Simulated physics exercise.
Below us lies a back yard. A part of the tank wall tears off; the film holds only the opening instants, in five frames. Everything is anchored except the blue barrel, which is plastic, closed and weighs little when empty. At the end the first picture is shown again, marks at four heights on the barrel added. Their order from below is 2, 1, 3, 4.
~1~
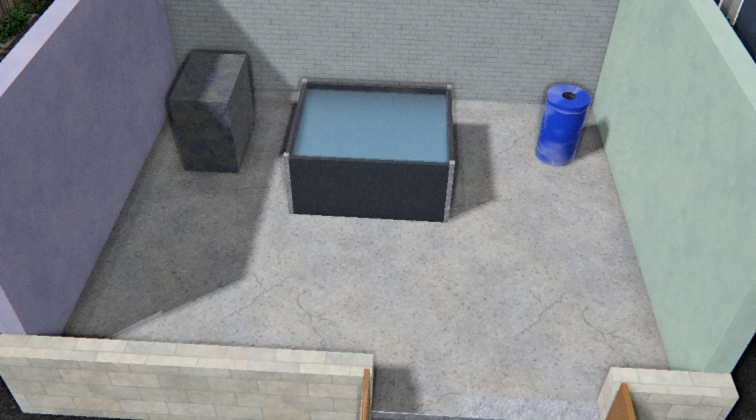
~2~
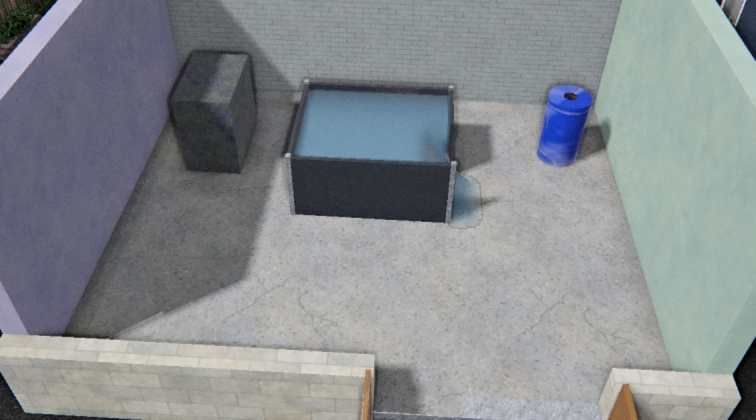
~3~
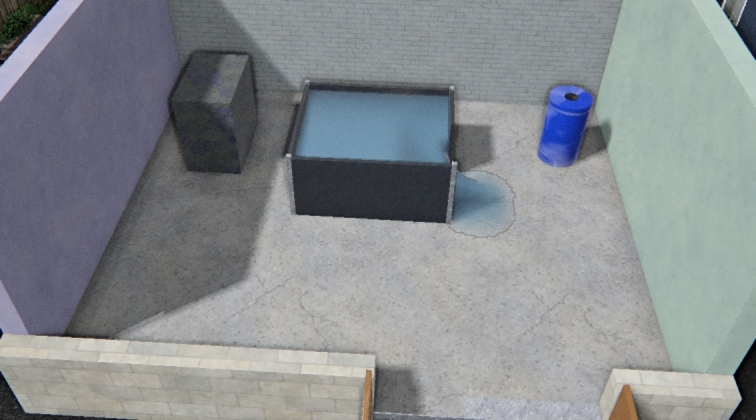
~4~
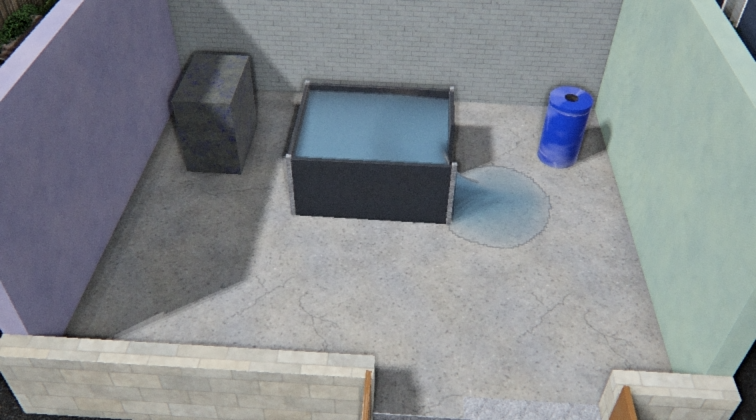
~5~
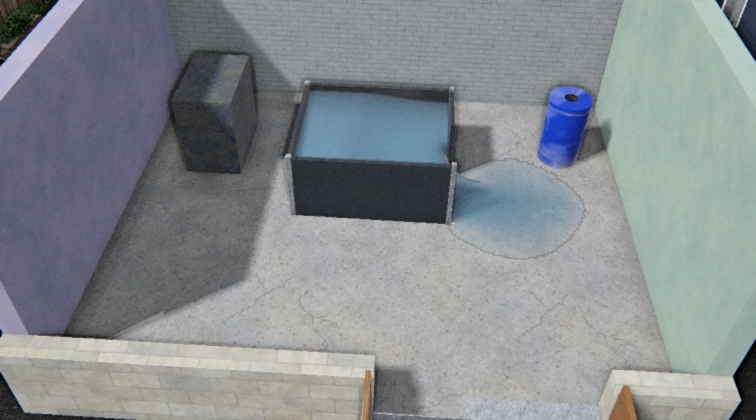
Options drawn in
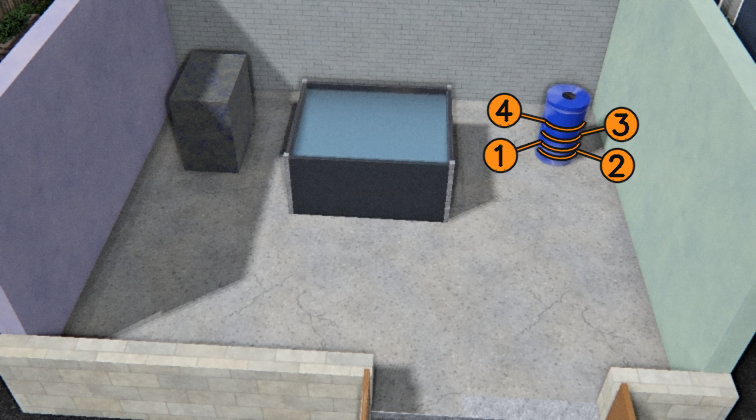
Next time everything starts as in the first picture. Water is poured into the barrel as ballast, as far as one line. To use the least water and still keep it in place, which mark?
Go for 1.
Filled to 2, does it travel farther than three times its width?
No.
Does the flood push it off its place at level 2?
Yes, it does.
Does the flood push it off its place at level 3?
No, not at all.
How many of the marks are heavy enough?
Three of the four.
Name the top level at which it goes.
That is level 2.
On the marked copy, 1 at (561, 150); 2 at (559, 158); 3 at (563, 141); 4 at (566, 129); from the bottom up 2, 1, 3, 4.
If 1 is chosen, it does not move.
If 2 is chosen, it is pushed about its own width away.
If 3 is chosen, it does not move.
If 4 is chosen, it does not move.
